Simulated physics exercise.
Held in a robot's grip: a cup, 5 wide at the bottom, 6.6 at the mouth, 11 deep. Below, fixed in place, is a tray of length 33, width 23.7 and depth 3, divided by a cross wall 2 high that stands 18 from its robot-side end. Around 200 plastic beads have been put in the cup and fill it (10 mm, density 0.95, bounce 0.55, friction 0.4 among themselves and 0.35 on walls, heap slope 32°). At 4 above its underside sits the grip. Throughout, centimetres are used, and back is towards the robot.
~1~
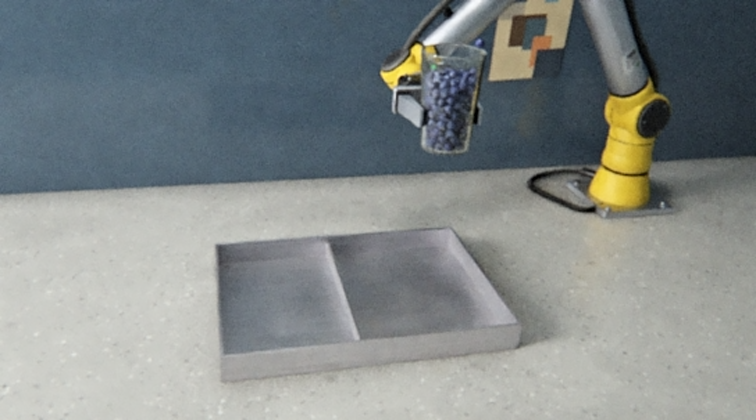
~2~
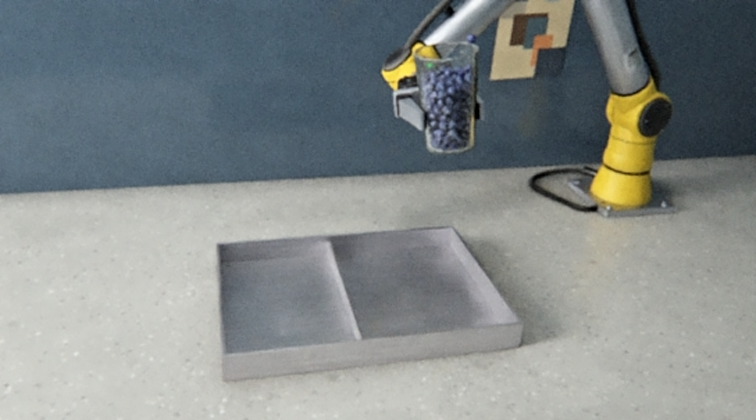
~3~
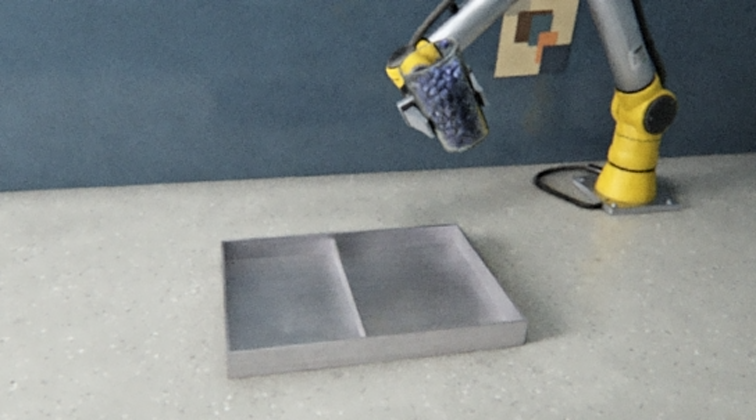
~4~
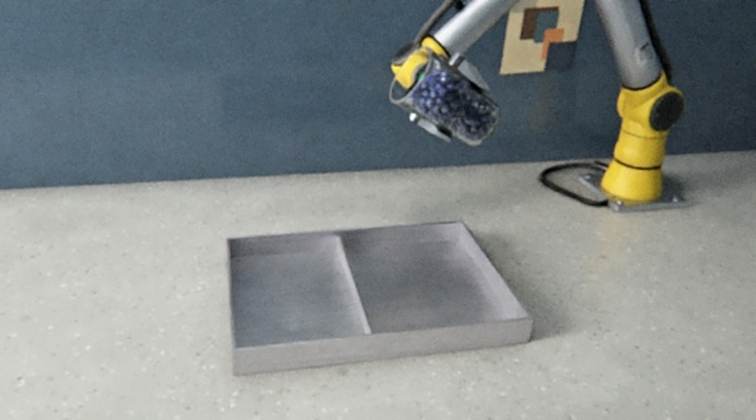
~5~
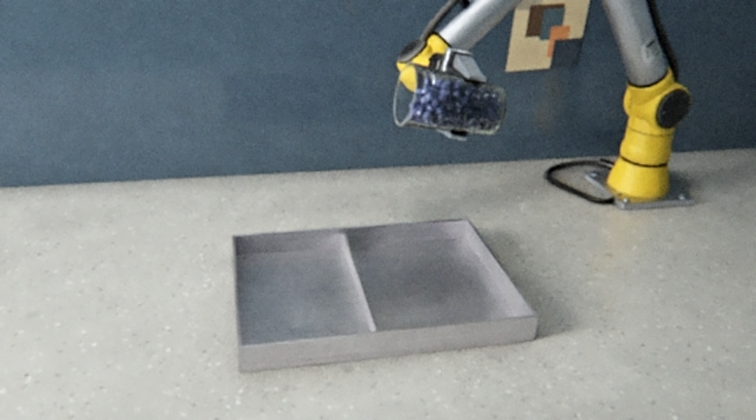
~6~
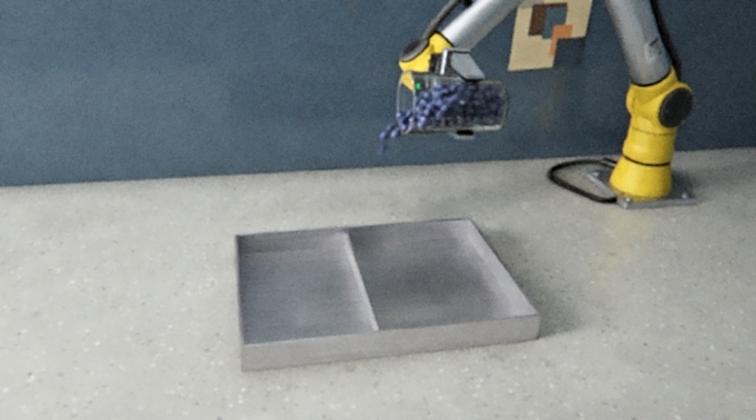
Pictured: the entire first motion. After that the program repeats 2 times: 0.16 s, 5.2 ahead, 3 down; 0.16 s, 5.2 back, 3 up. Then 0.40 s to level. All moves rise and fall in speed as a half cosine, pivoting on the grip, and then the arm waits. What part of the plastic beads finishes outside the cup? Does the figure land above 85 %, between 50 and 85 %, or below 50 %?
The figure lands between 50 and 85 %.
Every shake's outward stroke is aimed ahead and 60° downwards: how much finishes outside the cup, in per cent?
I'd say close to 30 per cent.
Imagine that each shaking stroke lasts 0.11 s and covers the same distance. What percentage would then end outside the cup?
In that case around 75 per cent.
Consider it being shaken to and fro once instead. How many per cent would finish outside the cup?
Approx. 45 per cent.
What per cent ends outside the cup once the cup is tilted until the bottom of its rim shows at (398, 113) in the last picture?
About 20 %.
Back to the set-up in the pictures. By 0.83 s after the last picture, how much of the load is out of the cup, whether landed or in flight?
Share out: Near 65 %.
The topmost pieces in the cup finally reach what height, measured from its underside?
Roughly 5.0 centimetres.
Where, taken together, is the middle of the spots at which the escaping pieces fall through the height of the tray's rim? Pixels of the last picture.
Estimated centre near (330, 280) in pixels.
Then, 0.42 s after the last picture, tilted 86° forward, highest piece 24 above the table; 119 in the cup, 52 in the far-side part, 3 in the robot-side part, 26 in flight or on a rim.
Then, 0.83 s after the last picture, tilted 46° forward, highest piece 28 above the table; 98 in the far-side part, 70 in the cup, 25 in the robot-side part, 2 on the table or floor, 5 in flight or on a rim.
Then, 1.24 s after the last picture, level, highest piece 25 above the table; 100 in the far-side part, 70 in the cup, 27 in the robot-side part, 3 on the table or floor.
Then, 2.29 s after the last picture, level, highest piece 25 above the table; 100 in the far-side part, 70 in the cup, 27 in the robot-side part, 3 on the table or floor.
Final count, 100 in the far-side part, 70 in the cup, 27 in the robot-side part, 3 on the table or floor. That is 65 % outside the cup.
